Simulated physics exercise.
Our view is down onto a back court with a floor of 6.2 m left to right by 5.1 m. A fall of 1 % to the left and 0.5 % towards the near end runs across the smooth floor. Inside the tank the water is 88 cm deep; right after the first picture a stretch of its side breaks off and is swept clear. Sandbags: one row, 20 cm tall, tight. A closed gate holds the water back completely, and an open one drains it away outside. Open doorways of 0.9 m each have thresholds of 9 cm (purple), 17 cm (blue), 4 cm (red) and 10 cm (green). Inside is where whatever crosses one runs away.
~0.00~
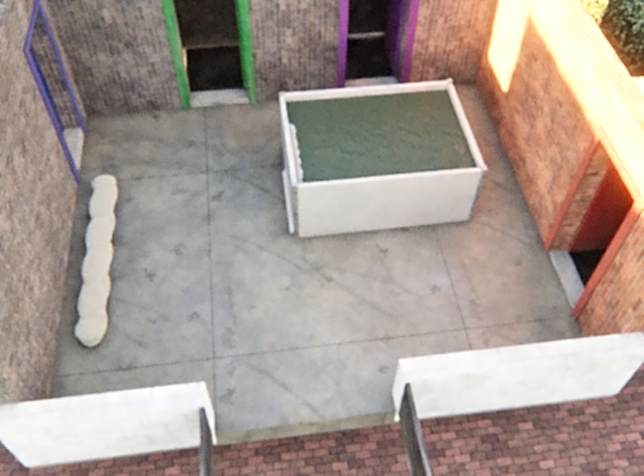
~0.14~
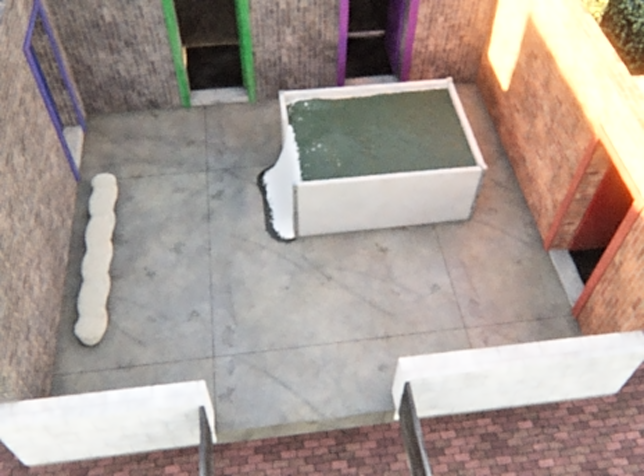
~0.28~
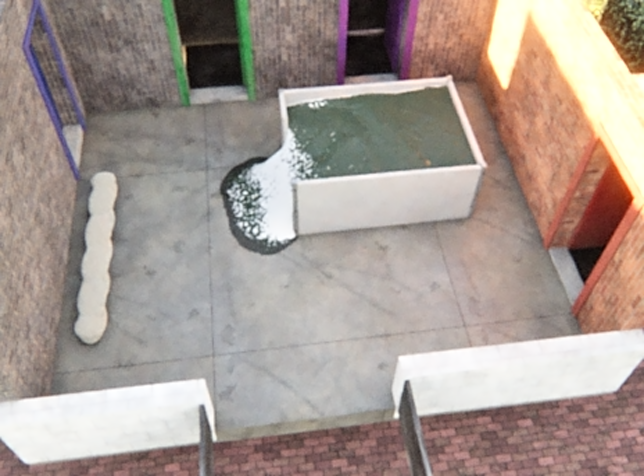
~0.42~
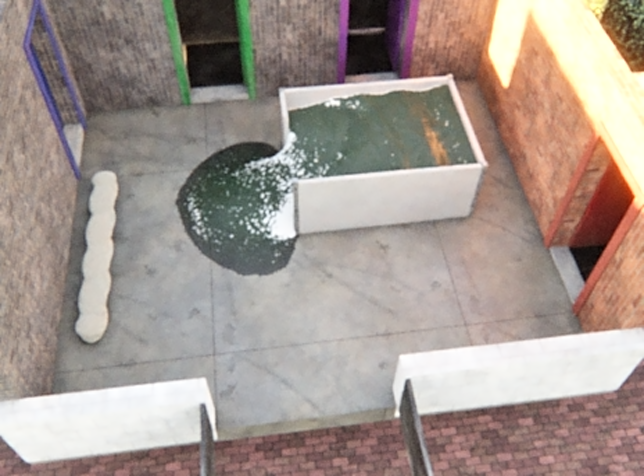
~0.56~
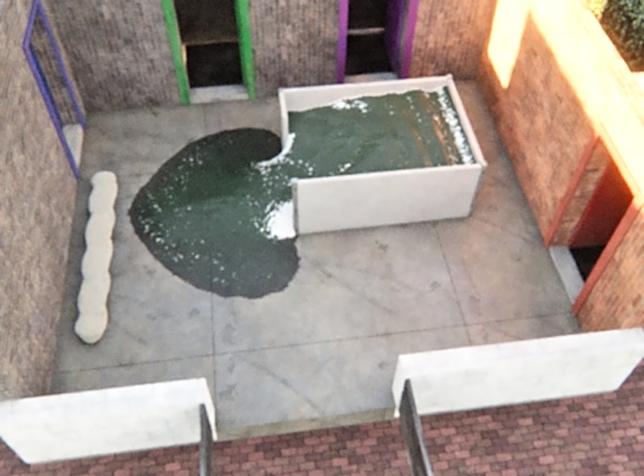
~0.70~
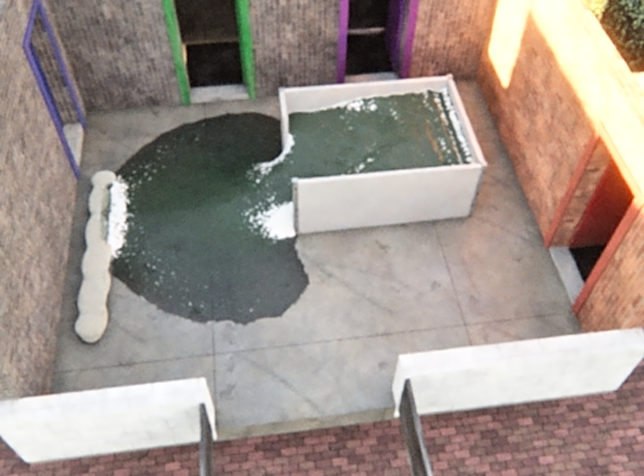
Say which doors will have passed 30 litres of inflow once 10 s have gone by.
As I see it, the purple door holds the inflow within the limit; the blue door lets the inflow top the limit; the red door lets the inflow top the limit; the green door holds the inflow within the limit.
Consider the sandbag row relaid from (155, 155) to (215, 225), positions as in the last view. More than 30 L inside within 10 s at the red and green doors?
At the red door the limit is exceeded, and at the green door it is exceeded.
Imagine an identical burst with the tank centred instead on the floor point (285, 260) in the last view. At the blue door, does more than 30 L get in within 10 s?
Against the limit, the blue door gets no more than that.
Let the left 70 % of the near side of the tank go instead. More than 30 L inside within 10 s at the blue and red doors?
Checking each door against the limit: Blue does not exceed it, red tops it.
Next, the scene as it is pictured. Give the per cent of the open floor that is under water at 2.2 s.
Around 45 per cent.
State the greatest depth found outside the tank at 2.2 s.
Up to near 48 cm.
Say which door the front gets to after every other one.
It's the red door.
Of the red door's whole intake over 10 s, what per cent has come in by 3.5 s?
Fraction in by then: Around 0 per cent.
After 1.4 s water covers 45 % of the floor and is deepest (47 cm) near (287, 201); purple door not reached, blue door 26 cm at the sill, 7 L in, red door not reached, green door 5 cm at the sill, 0 L in.
After 2.2 s water covers 45 % of the floor and is deepest (48 cm) near (51, 397); purple door not reached, blue door 30 cm at the sill, 44 L in, red door not reached, green door 2 cm at the sill, 0 L in.
After 3.5 s water covers 60 % of the floor and is deepest (34 cm) near (48, 428); purple door not reached, blue door 26 cm at the sill, 103 L in, red door not reached, green door 9 cm at the sill, 0 L in.
After 6.0 s water covers 95 % of the floor and is deepest (20 cm) near (48, 428); purple door 3 cm at the sill, 0 L in, blue door 17 cm at the sill, 125 L in, red door 10 cm at the sill, 24 L in, green door 10 cm at the sill, 1 L in.
After 10.0 s water covers 95 % of the floor and is deepest (14 cm) near (55, 368); purple door 9 cm at the sill, 0 L in, blue door 11 cm at the sill, 126 L in, red door 10 cm at the sill, 104 L in, green door 7 cm at the sill, 3 L in.
